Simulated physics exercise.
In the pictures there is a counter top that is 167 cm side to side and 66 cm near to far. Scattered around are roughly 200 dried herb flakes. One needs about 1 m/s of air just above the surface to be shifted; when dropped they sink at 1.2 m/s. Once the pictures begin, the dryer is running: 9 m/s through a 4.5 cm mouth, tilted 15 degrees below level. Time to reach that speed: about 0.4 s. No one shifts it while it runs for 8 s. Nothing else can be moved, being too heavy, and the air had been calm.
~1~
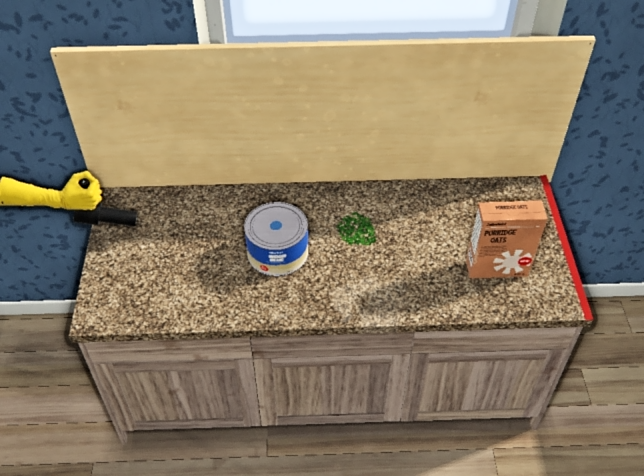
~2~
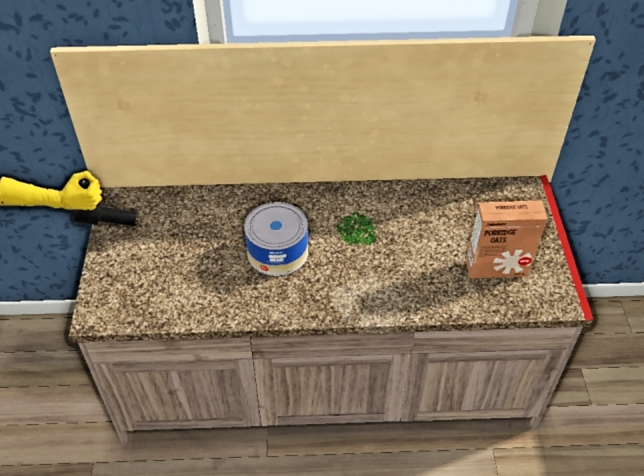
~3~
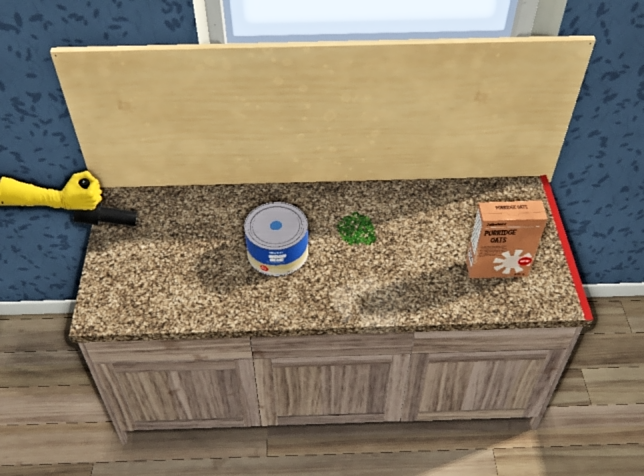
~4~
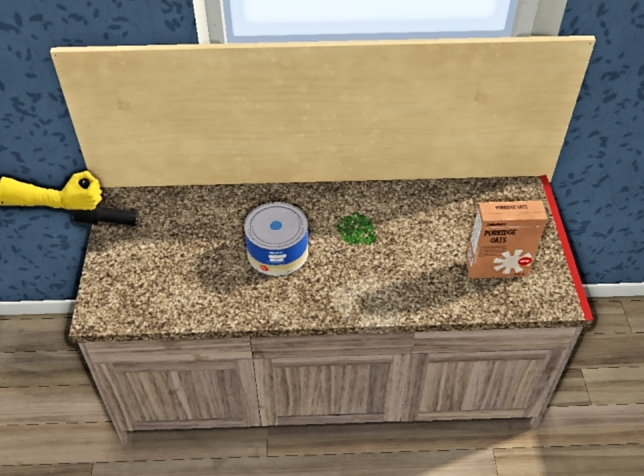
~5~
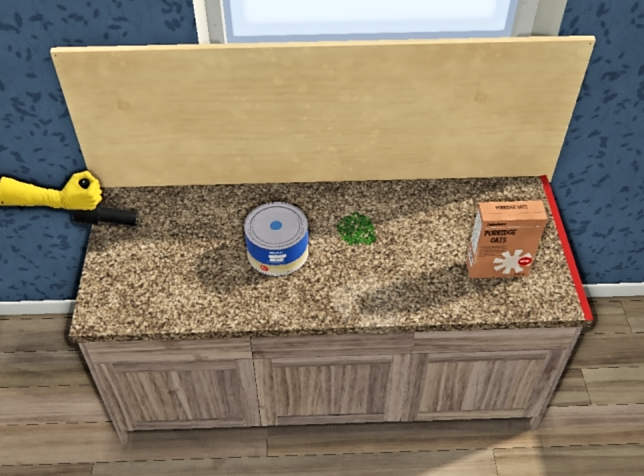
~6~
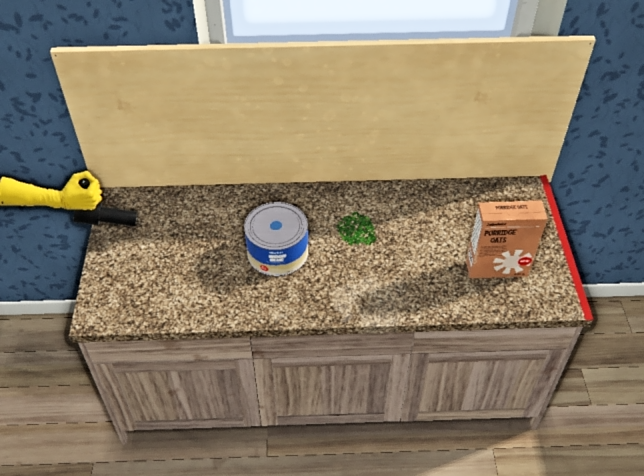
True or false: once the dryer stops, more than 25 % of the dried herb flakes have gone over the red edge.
True.
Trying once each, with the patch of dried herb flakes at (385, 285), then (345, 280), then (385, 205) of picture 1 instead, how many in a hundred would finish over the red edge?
First try 0 %, second 0 %, third 100 %.
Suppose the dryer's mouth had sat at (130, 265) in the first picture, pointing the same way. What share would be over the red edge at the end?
It would come out near 0 in a hundred.
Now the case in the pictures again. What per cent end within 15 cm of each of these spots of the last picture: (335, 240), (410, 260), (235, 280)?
Taking the spots one by one, around 20 %, 20 % and 0 %.
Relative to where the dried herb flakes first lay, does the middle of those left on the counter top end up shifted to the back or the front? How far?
It moves toward the near end, close to 5 cm.
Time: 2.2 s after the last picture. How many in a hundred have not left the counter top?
Around 60 in a hundred.
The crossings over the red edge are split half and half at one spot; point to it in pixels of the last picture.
Close to pixel (558, 211).
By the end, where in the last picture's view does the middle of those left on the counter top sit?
Roughly at (388, 242).
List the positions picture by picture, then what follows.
In the first frame, the middle of the dried herb flakes is near (359, 230), none has stirred yet and the mouth of the dryer is at (136, 219).
In the second frame, the middle of the dried herb flakes is near (359, 229), none has stirred yet and the red edge is centred on (568, 242).
In the third frame, the middle of the dried herb flakes is near (359, 229), none has stirred yet, the top of a large tin is at (276, 225) and the top of a carton is at (513, 210).
In the fourth frame, the middle of the dried herb flakes is near (359, 229) and none has stirred yet.
In the fifth frame, the middle of the dried herb flakes is near (359, 229) and none has stirred yet.
In the sixth frame, the middle of the dried herb flakes is near (359, 229) and none has stirred yet.
Then, 1.2 s after the last picture, 24 % are over the red edge; the middle of those still in play is near (397, 237); 17 % have settled or left.
Then, 2.2 s after the last picture, 45 % are over the red edge; the middle of those still in play is near (377, 240); 48 % have settled or left.
Then, 4.0 s after the last picture, 51 % are over the red edge; the middle of those still in play is near (385, 243); 54 % have settled or left.
Then, 7.6 s after the last picture, at the end, 53 % are over the red edge; the middle of those still in play is near (388, 242).
